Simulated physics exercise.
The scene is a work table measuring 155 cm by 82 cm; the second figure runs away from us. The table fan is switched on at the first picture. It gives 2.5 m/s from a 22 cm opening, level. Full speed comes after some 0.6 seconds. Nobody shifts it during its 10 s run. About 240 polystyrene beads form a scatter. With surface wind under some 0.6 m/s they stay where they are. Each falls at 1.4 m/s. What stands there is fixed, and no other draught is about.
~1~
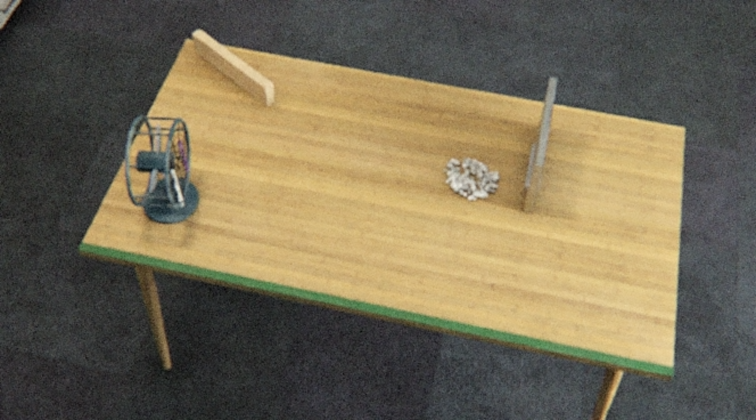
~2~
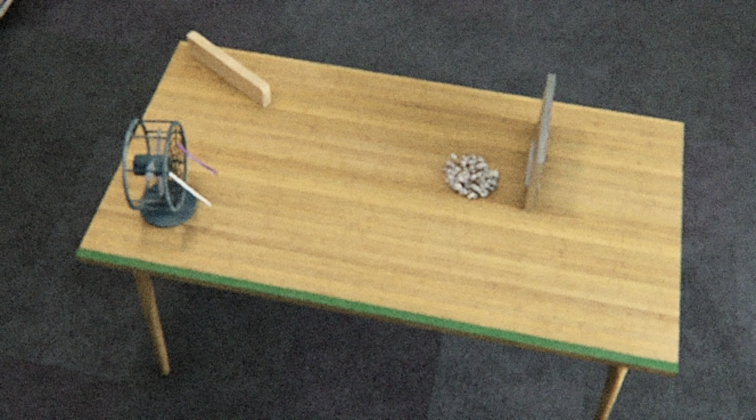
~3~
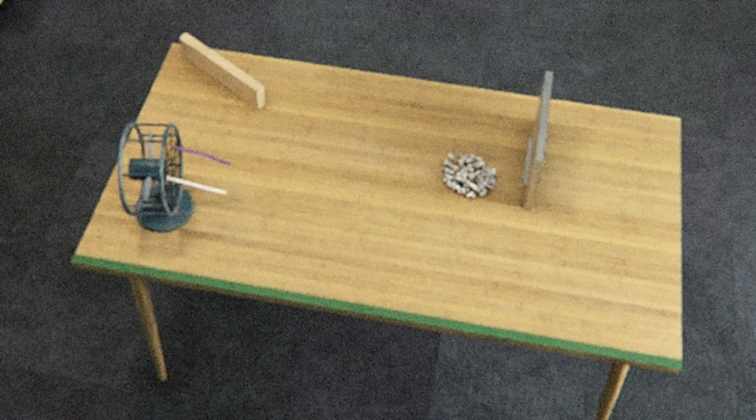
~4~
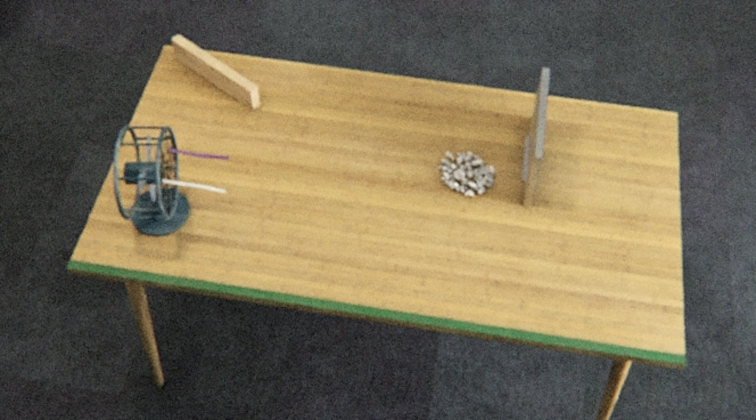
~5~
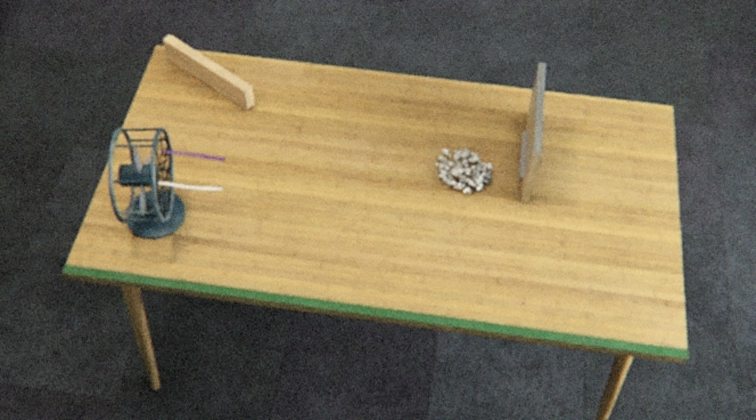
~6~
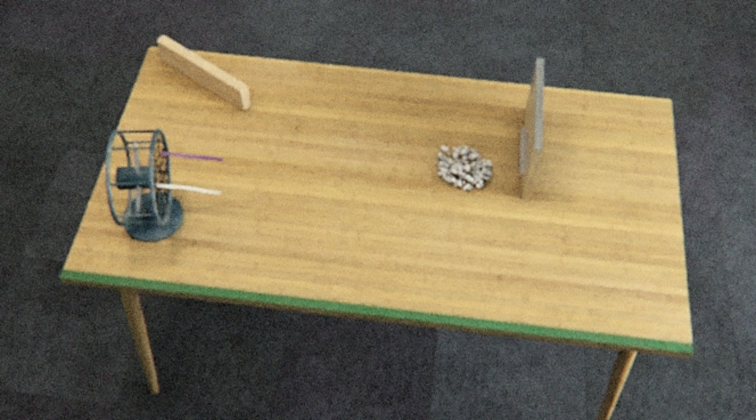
A wooden table with a green edge held a small heap of pale bits that stayed still, while ribbons on the fan at the left lifted and streamed out to the right as the view drifted slightly.
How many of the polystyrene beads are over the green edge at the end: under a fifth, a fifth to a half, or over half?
It's going to be a part smaller than a fifth that ends over that edge.
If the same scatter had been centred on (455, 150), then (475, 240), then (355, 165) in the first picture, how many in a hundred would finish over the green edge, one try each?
0, 30 and 0 in a hundred, respectively.
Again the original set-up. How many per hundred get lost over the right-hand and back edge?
2 % right-hand and 100 % back.
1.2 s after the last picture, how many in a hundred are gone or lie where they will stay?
Estimate: Close to 50 %.
Then, 1.2 s after the last picture, 0 % are over the green edge; the middle of those still in play is near (493, 133); 52 % have settled or left.
Then, 2.4 s after the last picture, 0 % are over the green edge; 98 % have settled or left.
Then, 4.7 s after the last picture, 0 % are over the green edge; 100 % have settled or left.
Then, 9.2 s after the last picture, at the end, 0 % are over the green edge.
